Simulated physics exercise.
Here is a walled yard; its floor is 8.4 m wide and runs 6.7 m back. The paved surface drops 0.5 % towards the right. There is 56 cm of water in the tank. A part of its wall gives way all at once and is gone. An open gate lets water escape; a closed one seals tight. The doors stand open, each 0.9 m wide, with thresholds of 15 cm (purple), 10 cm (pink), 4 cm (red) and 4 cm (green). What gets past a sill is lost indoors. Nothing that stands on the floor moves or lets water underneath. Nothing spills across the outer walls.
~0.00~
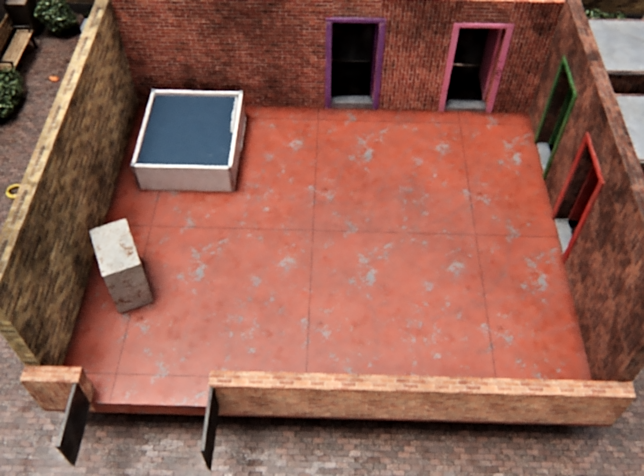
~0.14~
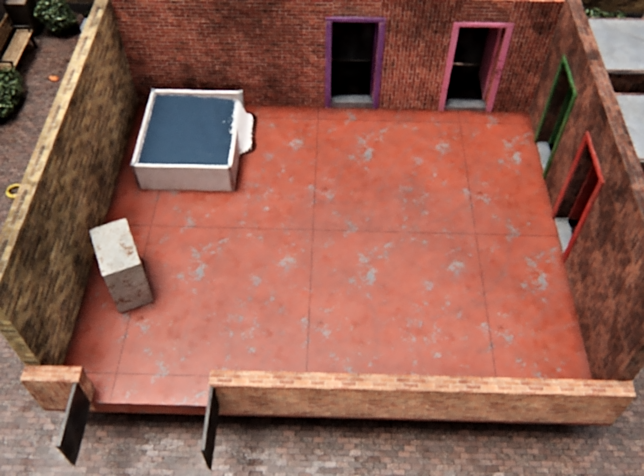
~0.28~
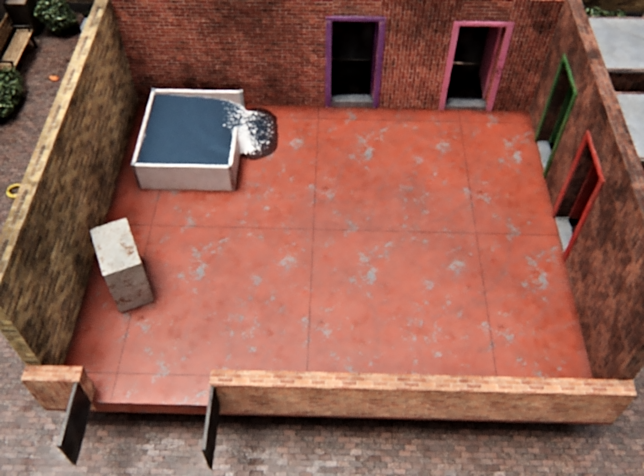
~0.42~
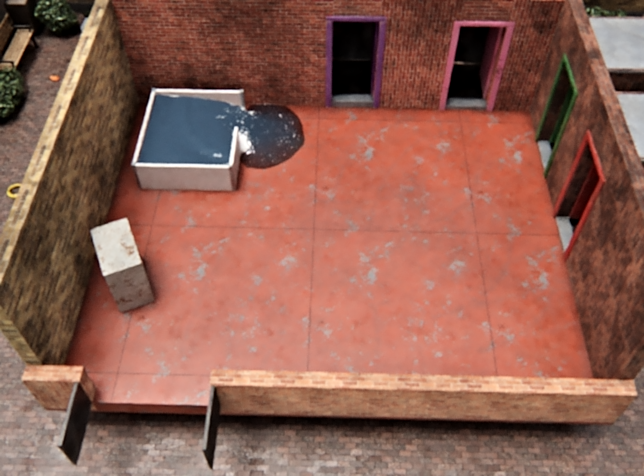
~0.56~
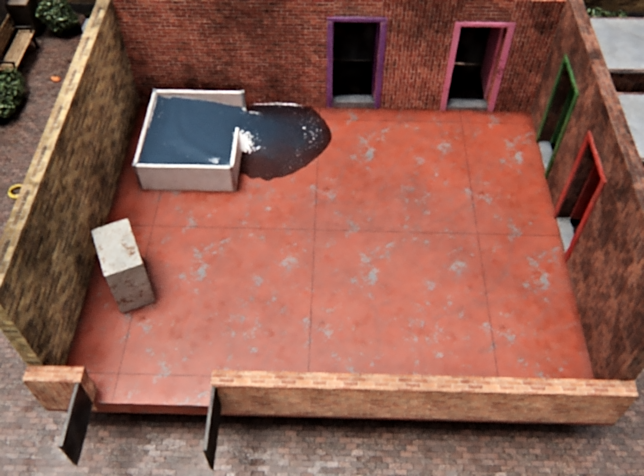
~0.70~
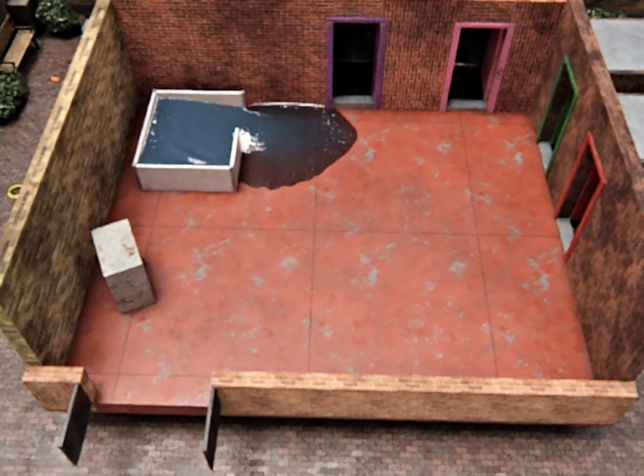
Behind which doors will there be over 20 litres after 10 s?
Within that time: At the purple door it does not reach the limit; at the pink door it does not reach the limit; at the red door it goes over the limit; at the green door it goes over the limit.
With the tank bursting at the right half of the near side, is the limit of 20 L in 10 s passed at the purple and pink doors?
Then: Purple below, pink not over.
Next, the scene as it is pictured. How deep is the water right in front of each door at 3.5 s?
Depths in cm: Purple 9, pink 5, red 7, green 20.
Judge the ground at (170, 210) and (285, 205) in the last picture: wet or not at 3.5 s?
In turn: Not reached, not reached.
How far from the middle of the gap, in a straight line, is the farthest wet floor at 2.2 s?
About 6.0 m.
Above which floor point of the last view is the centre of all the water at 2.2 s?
Near (268, 146).
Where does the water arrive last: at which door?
Last comes the red one.
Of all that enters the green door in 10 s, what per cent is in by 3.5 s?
Some 25 per cent by then.
After 1.4 s water covers 15 % of the floor and is deepest (33 cm) near (246, 128); purple door 14 cm at the sill, 0 L in, pink door not reached, red door not reached, green door not reached.
After 2.2 s water covers 25 % of the floor and is deepest (25 cm) near (246, 128); purple door 13 cm at the sill, 0 L in, pink door 6 cm at the sill, 0 L in, red door not reached, green door not reached.
After 3.5 s water covers 40 % of the floor and is deepest (24 cm) near (540, 173); purple door 9 cm at the sill, 0 L in, pink door 5 cm at the sill, 0 L in, red door 7 cm at the sill, 0 L in, green door 20 cm at the sill, 81 L in.
After 6.0 s water covers 45 % of the floor and is deepest (14 cm) near (540, 173); purple door 6 cm at the sill, 0 L in, pink door 6 cm at the sill, 0 L in, red door 7 cm at the sill, 32 L in, green door 13 cm at the sill, 220 L in.
After 10.0 s water covers 60 % of the floor and is deepest (10 cm) near (581, 402); purple door 3 cm at the sill, 0 L in, pink door 6 cm at the sill, 1 L in, red door 5 cm at the sill, 47 L in, green door 8 cm at the sill, 310 L in.
